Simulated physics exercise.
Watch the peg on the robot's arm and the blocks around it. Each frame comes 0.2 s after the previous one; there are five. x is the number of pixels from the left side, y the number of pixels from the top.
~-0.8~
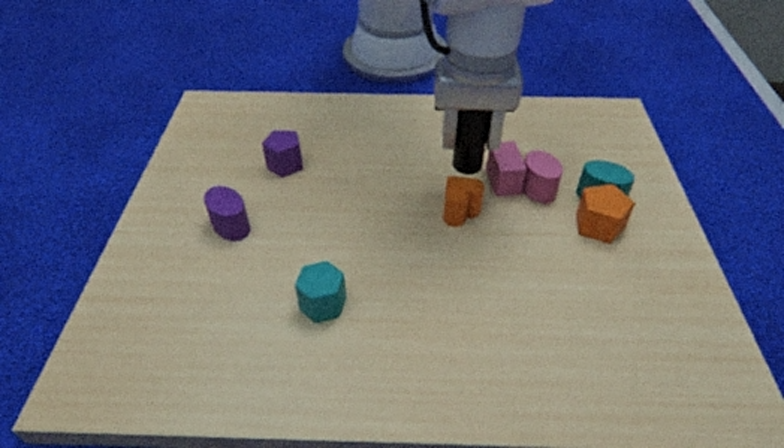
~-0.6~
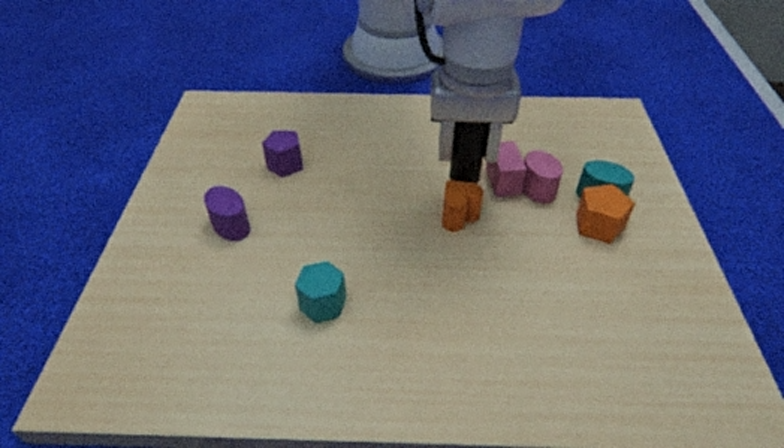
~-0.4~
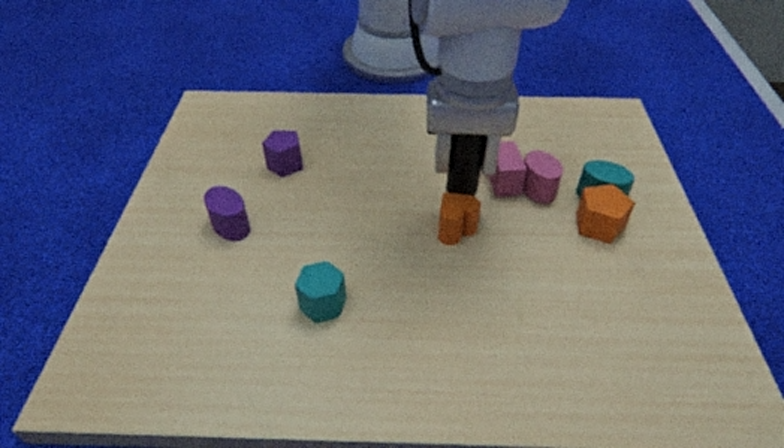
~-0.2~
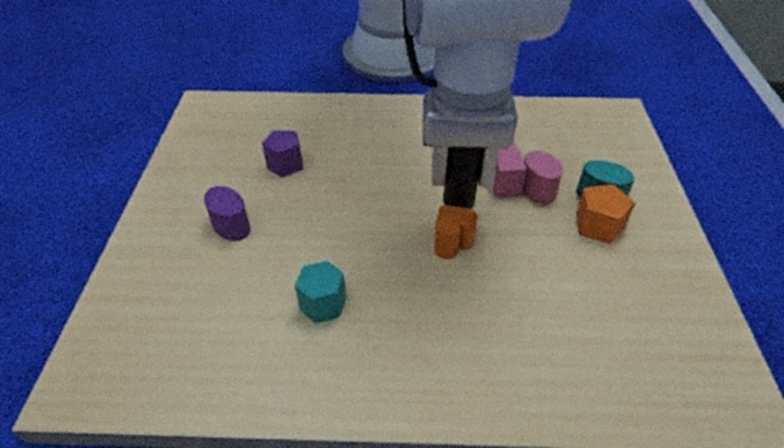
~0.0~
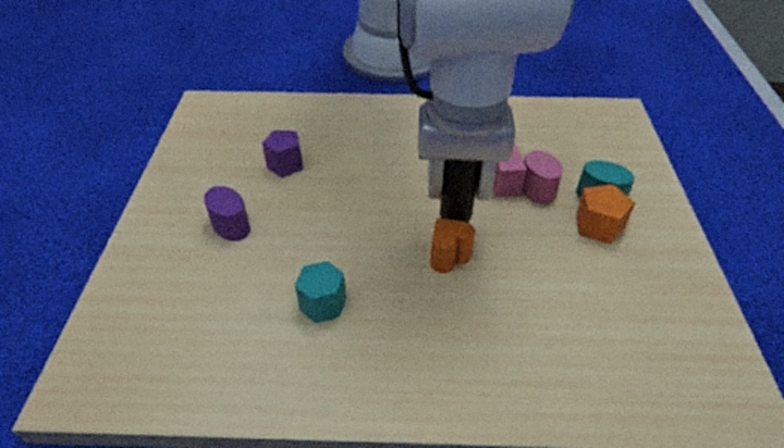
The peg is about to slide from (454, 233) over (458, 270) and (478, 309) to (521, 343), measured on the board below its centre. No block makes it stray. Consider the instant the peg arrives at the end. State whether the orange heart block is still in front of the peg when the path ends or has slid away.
I expect it to be beside or behind the peg.
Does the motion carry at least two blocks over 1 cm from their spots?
Going by the path, no.
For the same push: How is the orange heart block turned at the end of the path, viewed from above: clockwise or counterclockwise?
Answer: Clockwise.
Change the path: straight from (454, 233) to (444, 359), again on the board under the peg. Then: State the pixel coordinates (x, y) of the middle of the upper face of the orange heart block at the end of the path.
Most likely (419, 362).
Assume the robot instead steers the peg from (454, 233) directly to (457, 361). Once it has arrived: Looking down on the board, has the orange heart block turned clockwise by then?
Yes - that is the case.
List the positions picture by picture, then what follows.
Peg tip (467, 165); block tops, orange heart block (463, 187); pink rectangle (508, 155), in the first picture.
Peg (465, 177); orange heart block (461, 192), in the second picture.
Peg (462, 189); orange heart block (458, 205), in the third picture.
Peg (459, 201); orange heart block (455, 218), in the fourth picture.
Peg (456, 214); orange heart block (451, 231); pink rectangle partly hidden, in the fifth picture.
What follows on the original path. One third of the way, peg (460, 251); orange heart block (446, 270), turned 25° clockwise.
Two thirds of the way, peg (481, 290); orange heart block (442, 290), turned 50° clockwise.
At the end, peg (526, 325); orange heart block (442, 290), turned 50° clockwise; pink rectangle in place.
